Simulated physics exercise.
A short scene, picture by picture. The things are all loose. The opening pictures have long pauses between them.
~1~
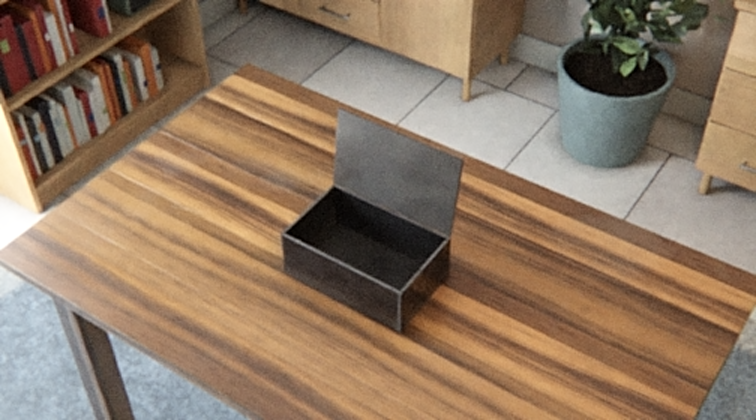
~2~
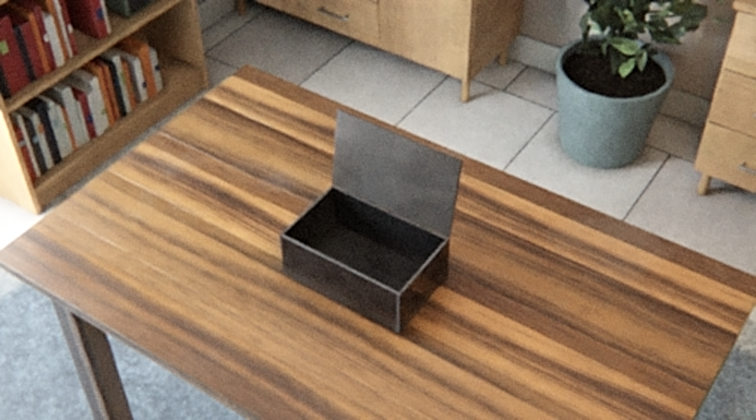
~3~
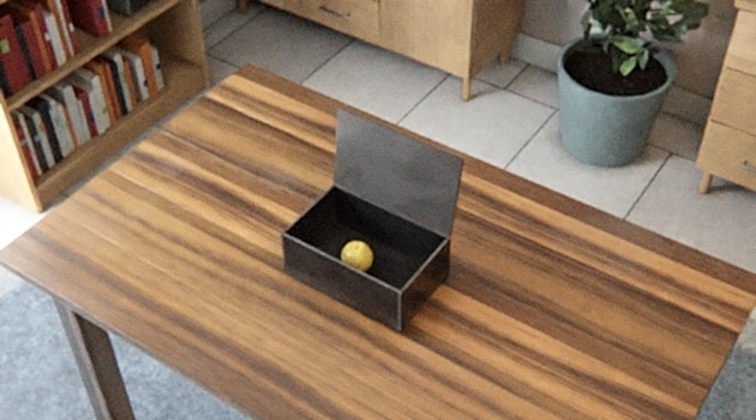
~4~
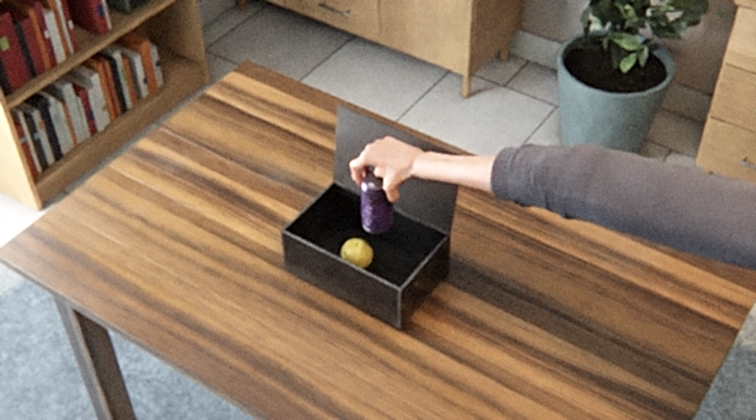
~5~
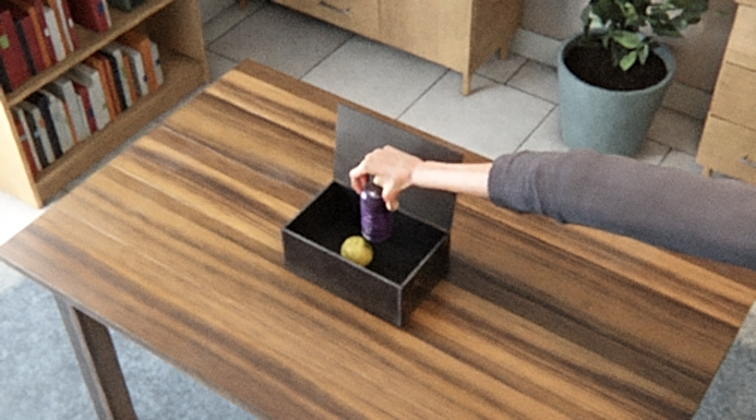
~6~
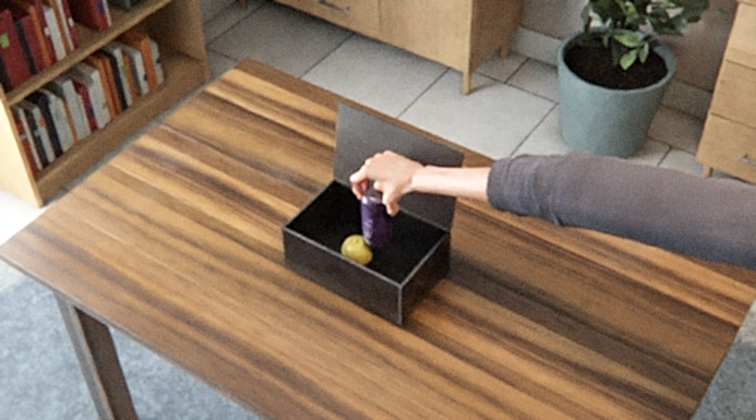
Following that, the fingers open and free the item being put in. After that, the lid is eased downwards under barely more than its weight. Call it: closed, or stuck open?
Closed.
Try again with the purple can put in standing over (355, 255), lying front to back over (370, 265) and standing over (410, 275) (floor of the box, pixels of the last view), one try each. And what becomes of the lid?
First try: It comes fully down; second try: It comes fully down; third try: It gets propped open.
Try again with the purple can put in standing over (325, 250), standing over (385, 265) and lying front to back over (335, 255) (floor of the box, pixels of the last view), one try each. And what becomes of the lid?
Open, Open, Closed.
Then, 0.50 s past the last view, purple can on its side near (396, 268); yellow apple displaced a little.
Then, 1.50 s past the last view, lid 65° above the rim; purple can on its side near (394, 269); yellow apple displaced about its own width.
Then, 2.00 s past the last view, lid 23° above the rim; purple can on its side near (394, 269); yellow apple displaced about its own width.
Finally, lid shut; down or leaning hard in the box, purple can; moved from the start, yellow apple. Final places as the last picture's camera would see them, purple can near (395, 269).
